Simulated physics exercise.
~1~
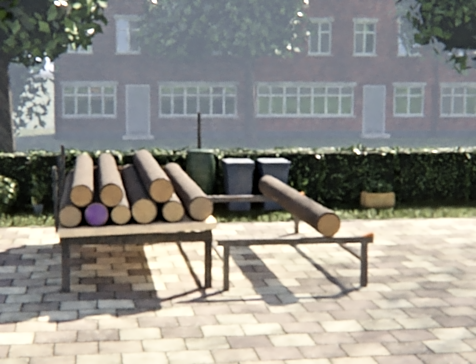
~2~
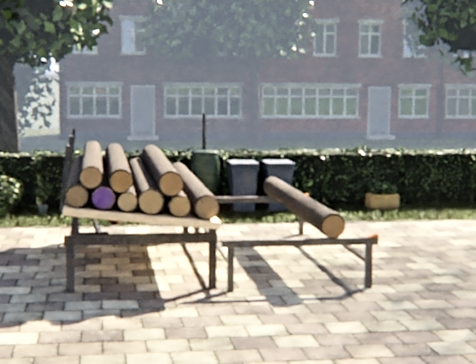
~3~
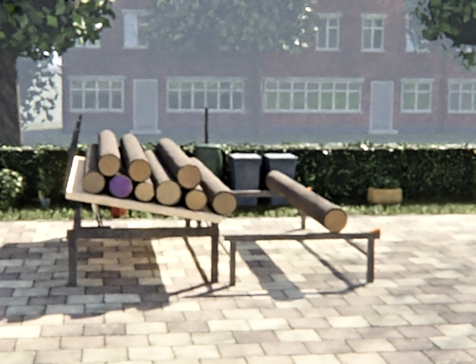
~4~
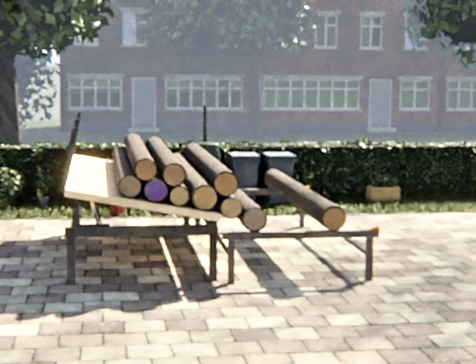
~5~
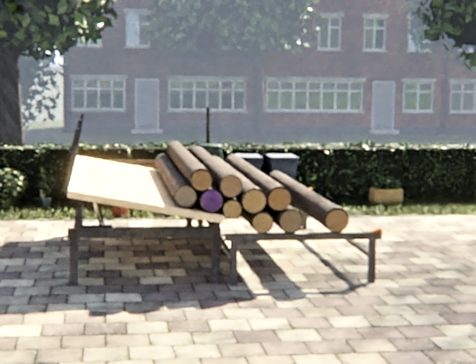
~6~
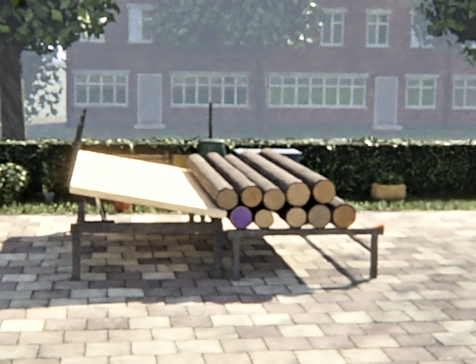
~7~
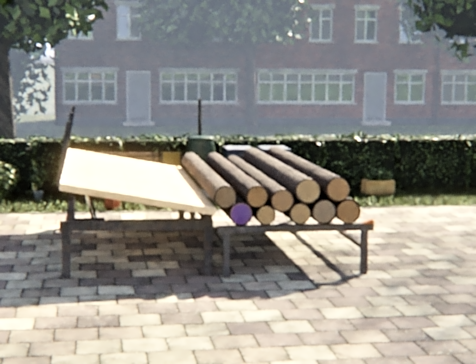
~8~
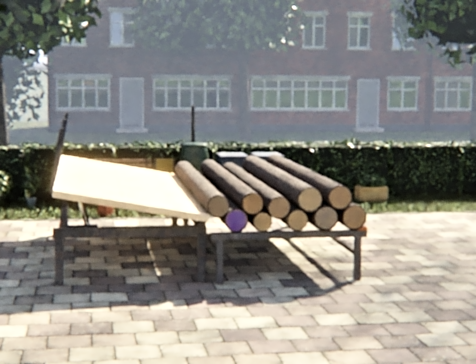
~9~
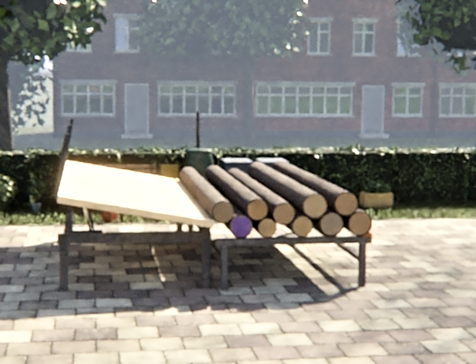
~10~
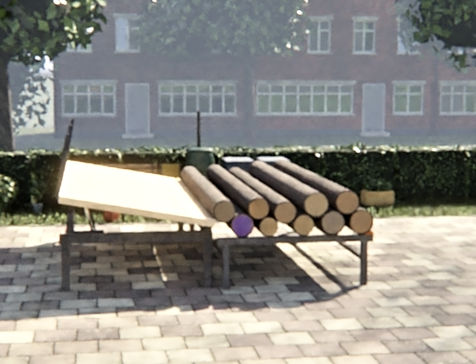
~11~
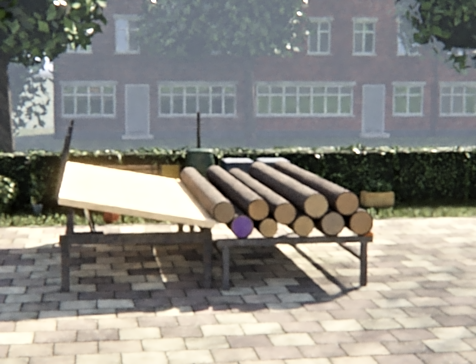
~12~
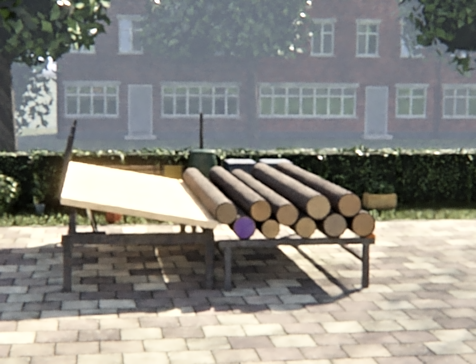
In a sunlit paved yard, seen from the front by a slightly swaying camera, a hedge, dark bins and a hazy brick building stand behind two low tables. Brown timber poles and one with a purple end are stacked on the left table, while a single pole lies on the level rack to the right. The pale deck tilts up at its left side, and the stack slides and rolls rightward. The poles spill over the hinge onto the rack, bunching against the lone pole. They settle in two layers, the purple one resting at the rack's left, and the bare deck stays tilted.
